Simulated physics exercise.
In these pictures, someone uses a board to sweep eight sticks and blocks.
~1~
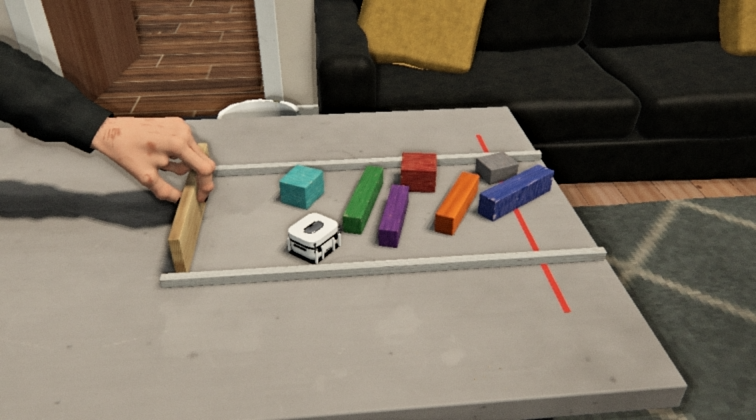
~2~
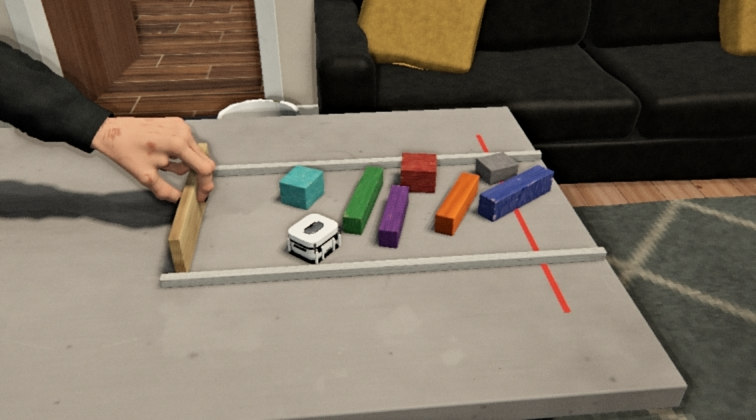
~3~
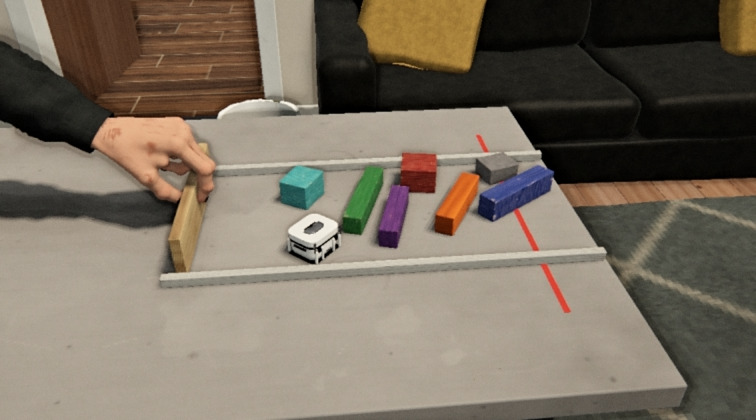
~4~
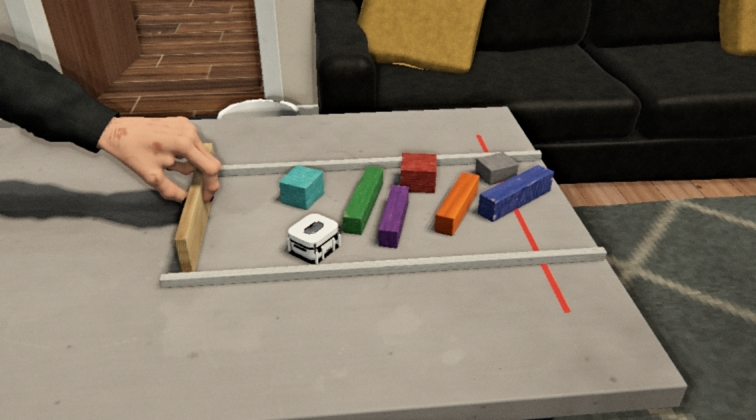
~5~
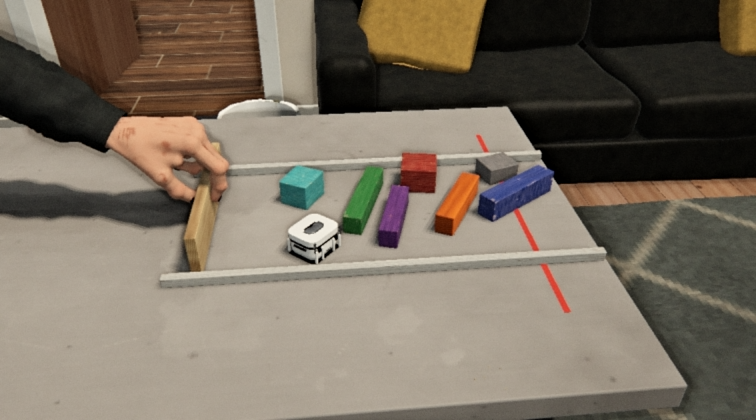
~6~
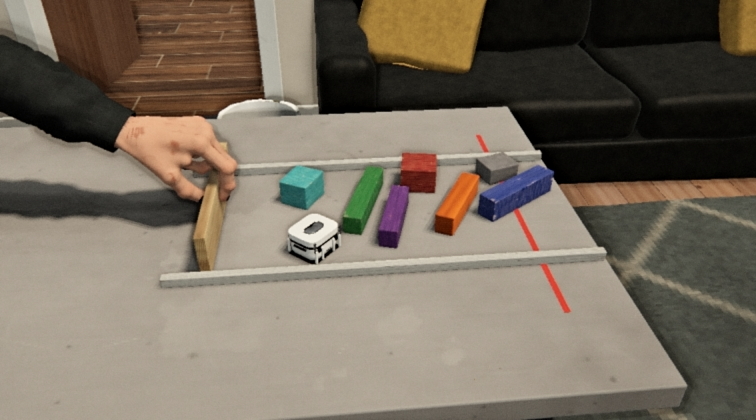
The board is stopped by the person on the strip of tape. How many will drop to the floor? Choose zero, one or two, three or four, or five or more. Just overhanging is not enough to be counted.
Three or four.
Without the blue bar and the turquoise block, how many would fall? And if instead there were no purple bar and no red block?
You'd count 2 the first time and 1 the second time.
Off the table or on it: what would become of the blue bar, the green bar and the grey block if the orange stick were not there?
Well, the blue bar topples off, the green bar is left in place and the grey block topples off.
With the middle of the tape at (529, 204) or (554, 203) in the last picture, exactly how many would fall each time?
The first gives 5 and the second gives 6.
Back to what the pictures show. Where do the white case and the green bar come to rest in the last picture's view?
In the last picture the white case sits around (548, 226) and the green bar around (547, 189).
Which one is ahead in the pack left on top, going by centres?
It is the purple bar.
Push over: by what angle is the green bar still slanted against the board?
Roughly 10° out of line.
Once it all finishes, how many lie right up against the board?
2 touch it.
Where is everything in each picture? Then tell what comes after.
In the first frame, blue bar (517, 192); grey block (497, 168); orange stick (458, 202); board (193, 204); tape (514, 205).
In the second frame, grey block (496, 168); board (193, 204).
In the third frame, orange stick (458, 203); turquoise block (302, 187).
In the fourth frame, blue bar (517, 192); green bar (364, 199).
In the fifth frame, grey block (496, 168); purple bar (394, 215).
In the sixth frame, blue bar (517, 192); grey block (496, 168); orange stick (458, 203); board (215, 203); tape (514, 205).
Soon after, none off yet; blue bar at rest near (517, 192); grey block at rest near (496, 168); orange stick at rest near (458, 203).
In the end, the number that fall off is three or four; gone, red block, orange stick, grey block and blue bar.
